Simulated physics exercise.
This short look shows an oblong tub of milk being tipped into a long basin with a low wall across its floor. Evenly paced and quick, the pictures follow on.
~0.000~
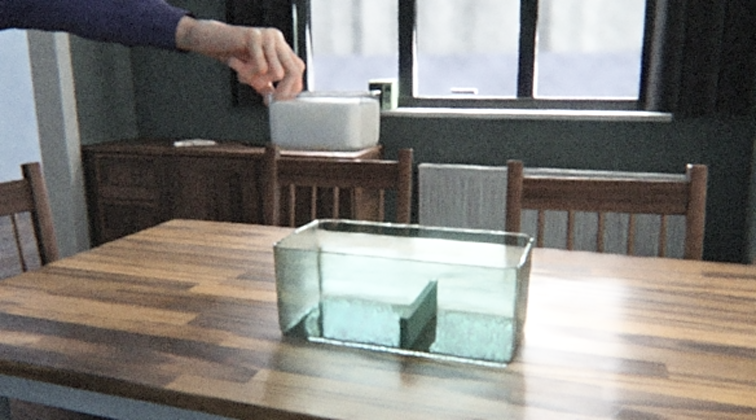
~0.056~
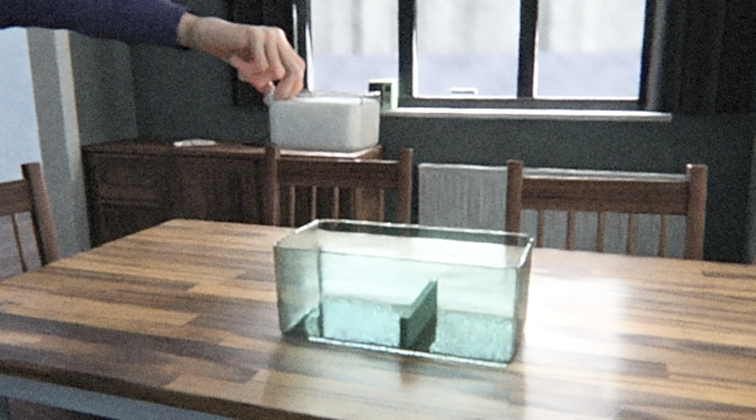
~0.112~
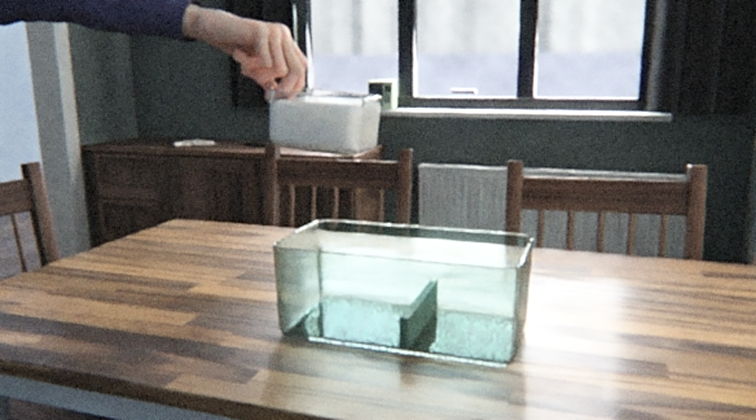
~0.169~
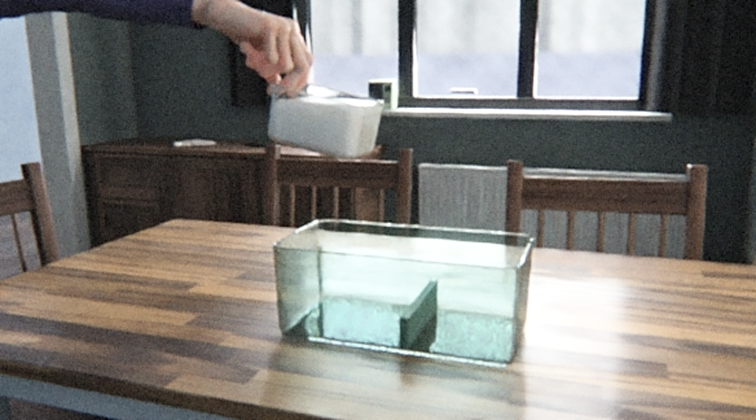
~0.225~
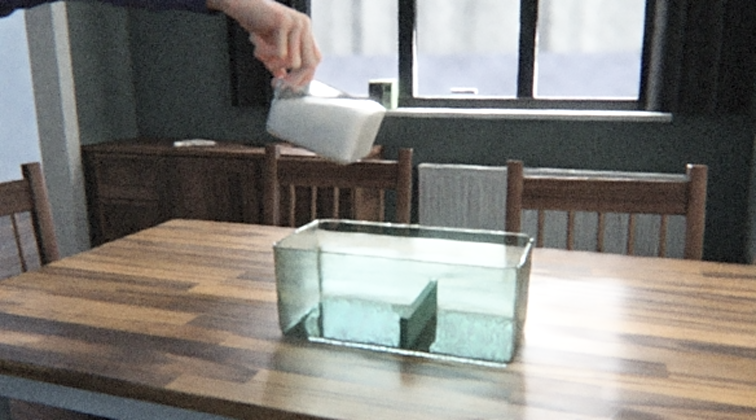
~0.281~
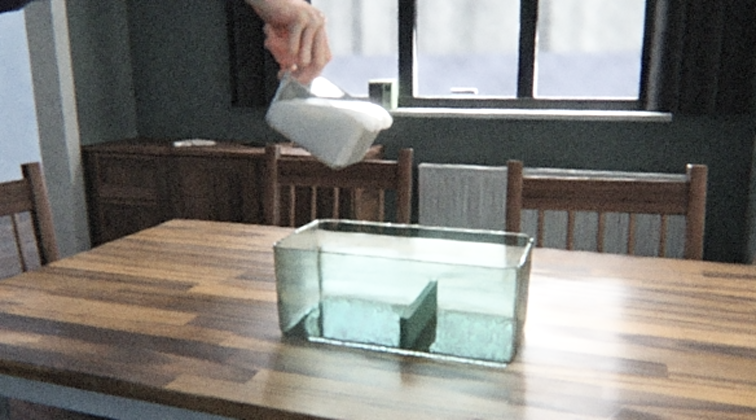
Clear tub of white liquid, held level by a hand, then tilting down rightward above a low-walled basin on a table.
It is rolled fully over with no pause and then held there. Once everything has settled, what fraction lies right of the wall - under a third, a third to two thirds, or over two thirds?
Most likely the amount right of the wall will lie in the middle range, one third to two thirds.
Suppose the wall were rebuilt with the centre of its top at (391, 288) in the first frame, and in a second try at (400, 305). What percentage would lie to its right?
80 per cent first, then 70 per cent.
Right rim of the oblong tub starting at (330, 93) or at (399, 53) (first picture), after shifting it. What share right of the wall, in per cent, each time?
Estimate, first then second: 5 per cent and 80 per cent.
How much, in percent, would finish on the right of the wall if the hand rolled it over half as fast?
Roughly 65 percent.
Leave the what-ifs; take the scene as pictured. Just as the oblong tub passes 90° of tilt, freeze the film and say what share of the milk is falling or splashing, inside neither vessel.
It's close to 45 per cent.
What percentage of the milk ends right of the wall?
Share: Roughly 60 %.
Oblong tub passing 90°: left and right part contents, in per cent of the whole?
Left side: 5 in a hundred; right side: 25 in a hundred.
A moment on, the oblong tub is tipped on its side and 25 per cent is still to pour, 4 is left of the wall and 27 right of it.
Next, the oblong tub is tipped right over and 5 per cent is still to pour, 28 is left of the wall and 59 right of it.
Then the oblong tub is tipped right over and 0 per cent is still to pour, 39 is left of the wall and 59 right of it.
Later the oblong tub is tipped right over and 0 per cent is still to pour, 40 is left of the wall and 59 right of it.
Finally, 40 per cent lies left of the wall, 59 right of it and 1 outside.
